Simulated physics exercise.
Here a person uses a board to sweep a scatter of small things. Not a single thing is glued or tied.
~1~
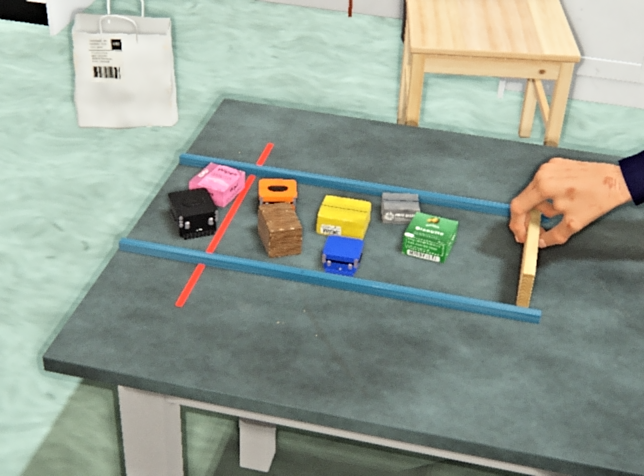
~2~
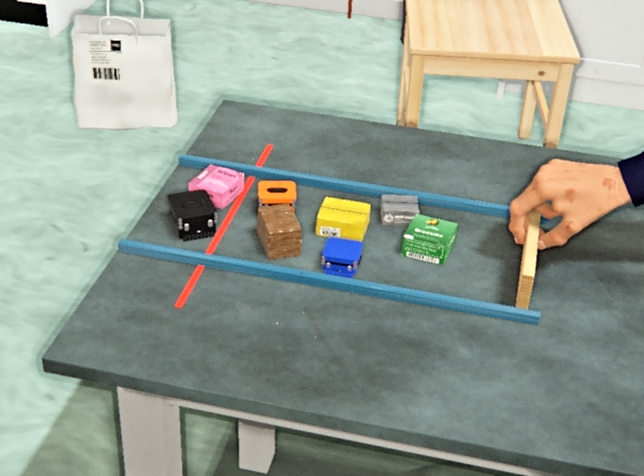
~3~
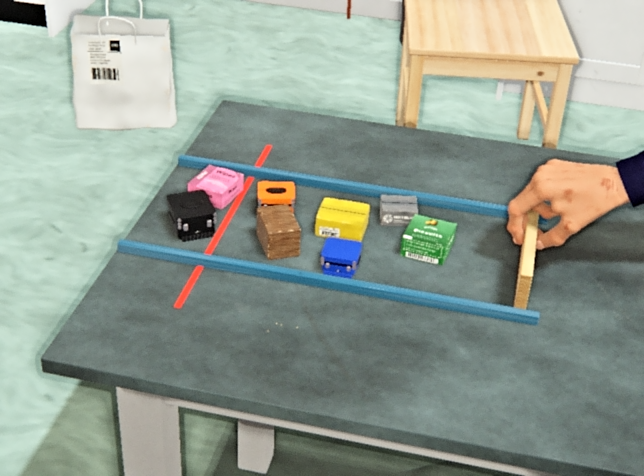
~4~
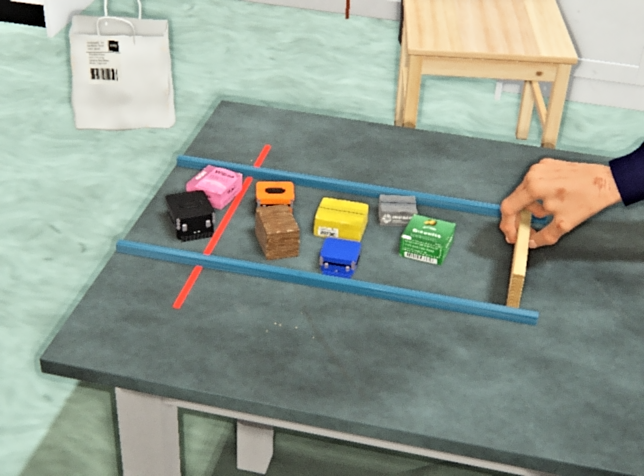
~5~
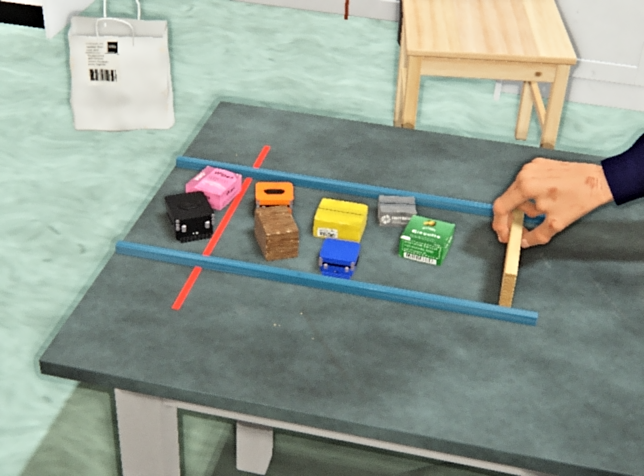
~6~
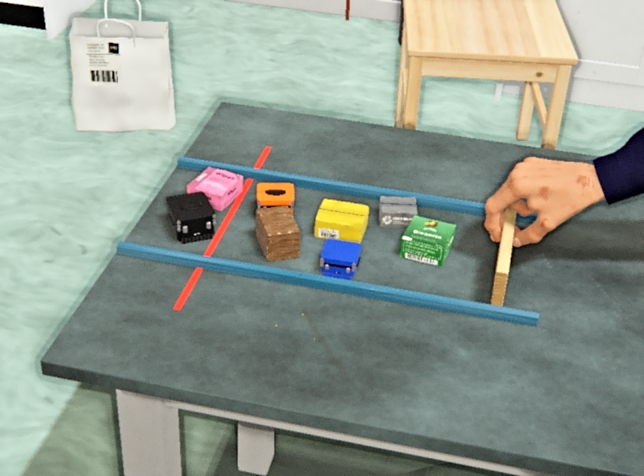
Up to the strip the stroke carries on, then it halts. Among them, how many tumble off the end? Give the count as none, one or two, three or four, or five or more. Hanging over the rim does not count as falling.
The count is three or four.
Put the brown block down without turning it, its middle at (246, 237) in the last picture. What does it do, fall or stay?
That one is safe.
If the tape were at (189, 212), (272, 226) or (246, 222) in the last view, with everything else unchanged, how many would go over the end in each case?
First 5, then 1, then 1.
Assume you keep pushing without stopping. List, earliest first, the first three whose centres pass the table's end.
In order: The pink box, the orange case and the black case.
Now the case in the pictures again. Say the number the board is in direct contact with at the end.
The figure is 3.
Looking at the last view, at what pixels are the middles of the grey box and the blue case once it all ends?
Answer: First (227, 183), after that (197, 236).
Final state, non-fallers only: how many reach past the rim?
I'd put it at 1.
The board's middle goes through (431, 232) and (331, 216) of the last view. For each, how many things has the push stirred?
Up to then 1, and up to the other point 7.
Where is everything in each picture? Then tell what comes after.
Black case (193, 213); pink box (217, 185); orange case (278, 199); board (531, 245); tape (230, 215), in the first picture.
Pink box (217, 186); board (530, 247), in the second picture.
Orange case (276, 200); yellow box (342, 220), in the third picture.
Black case (190, 215); grey box (398, 211), in the fourth picture.
Pink box (214, 188); brown block (276, 233), in the fifth picture.
Black case (191, 217); pink box (215, 188); orange case (275, 202); board (506, 244); tape (228, 218), in the sixth picture.
A little later, none off yet; black case at rest near (191, 217); pink box at rest near (215, 188); orange case at rest near (275, 202).
Next, none off yet; black case at rest near (191, 217); pink box moving near (208, 188); orange case shifted about its own width near (243, 193).
Later still, none off yet; black case shifted a little near (166, 215); pink box tilted well over near (144, 193); orange case shifted well along near (181, 178).
When it is over, the number that fall off is three or four; down, orange case, pink box and black case.
